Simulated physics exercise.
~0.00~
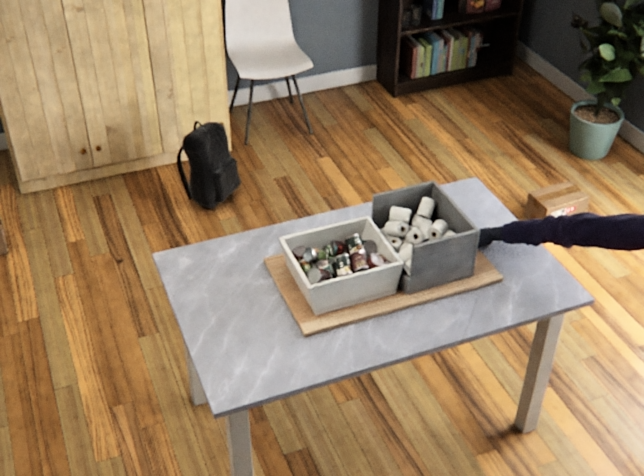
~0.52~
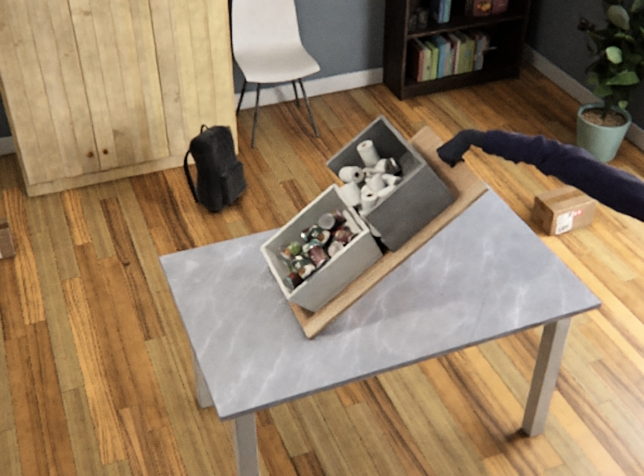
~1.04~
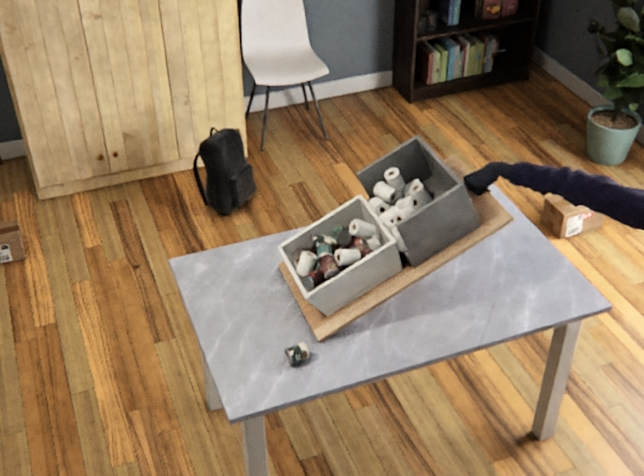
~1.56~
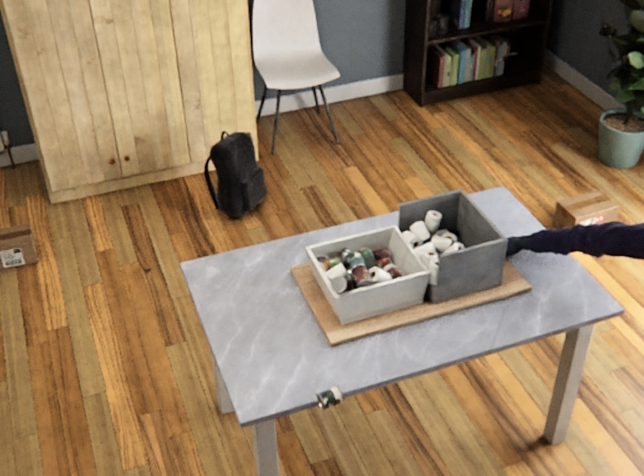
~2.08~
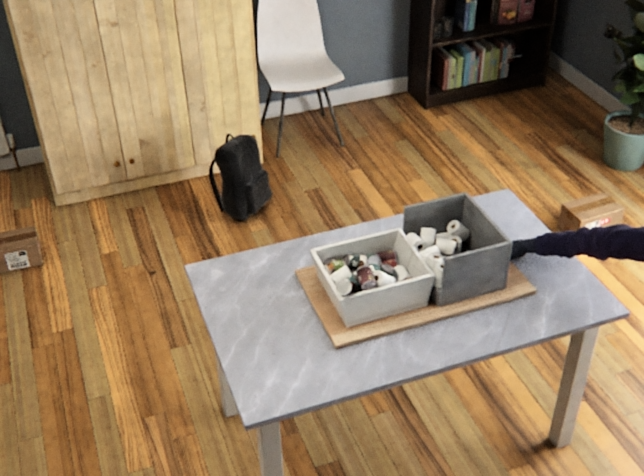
At the start, a white crate of small tins and a grey crate of white paper rolls sit side by side on a wooden board on a table, while a dark-sleeved arm reaches in from the right. The hand raises the board's right end, so both crates lean steeply to the left. As the board starts coming back down, a few rolls lie among the tins in the white crate, and one tin is out on the tabletop. The board settles flat as that tin reaches the table's near edge. Finally the stray tin is gone from view, and both crates rest level, still well filled.
